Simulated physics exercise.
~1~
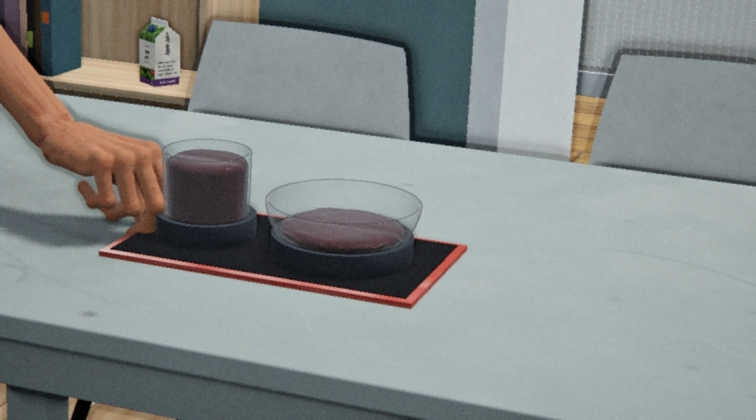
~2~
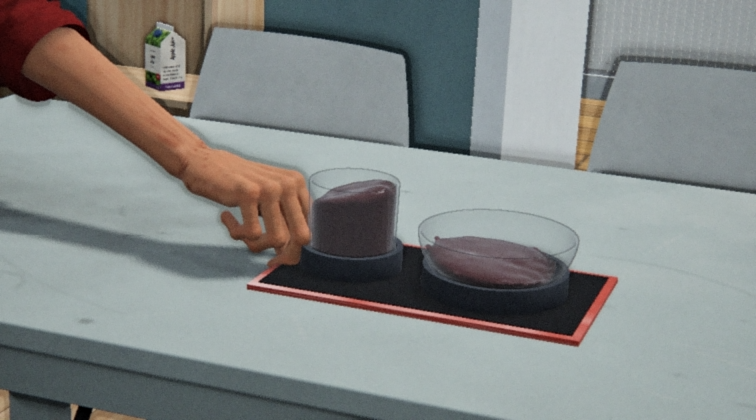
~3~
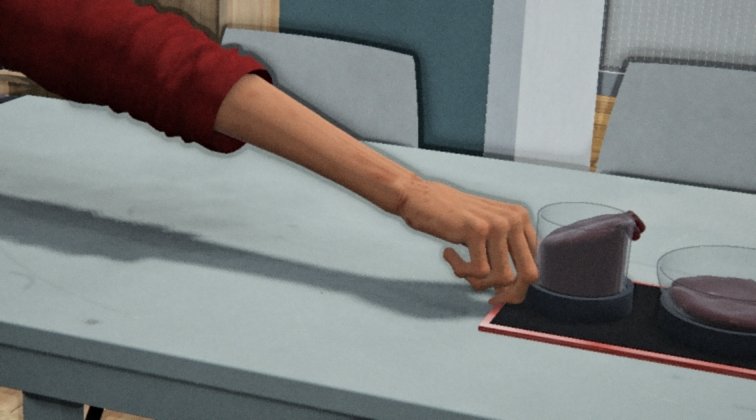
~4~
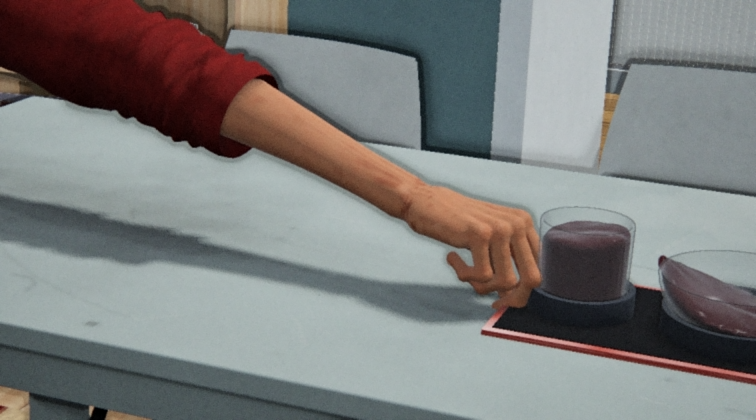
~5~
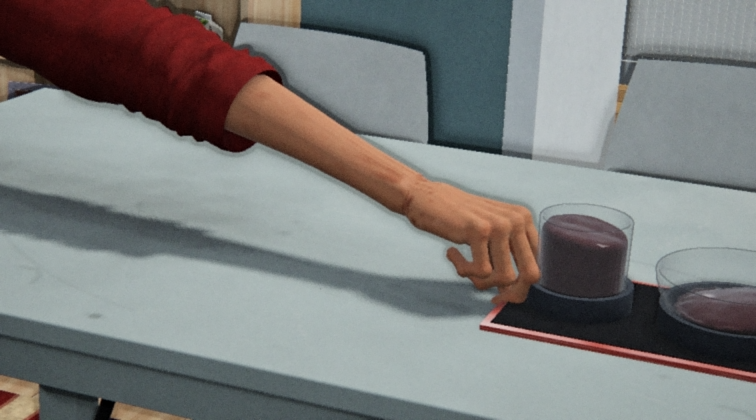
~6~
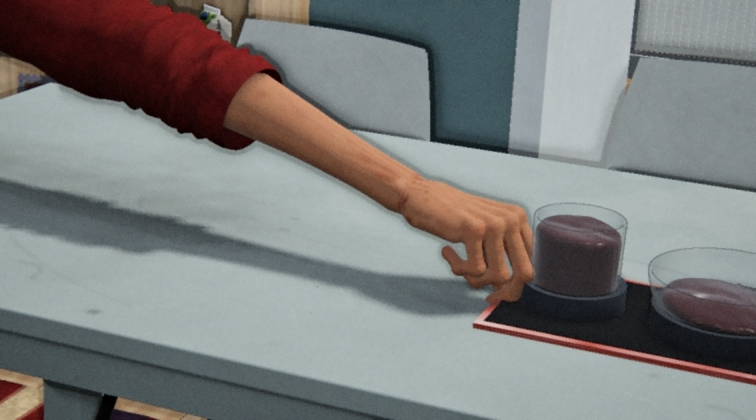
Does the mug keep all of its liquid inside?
No, the mug spills. Its liquid surges up the right side and goes over the rim before dropping back.
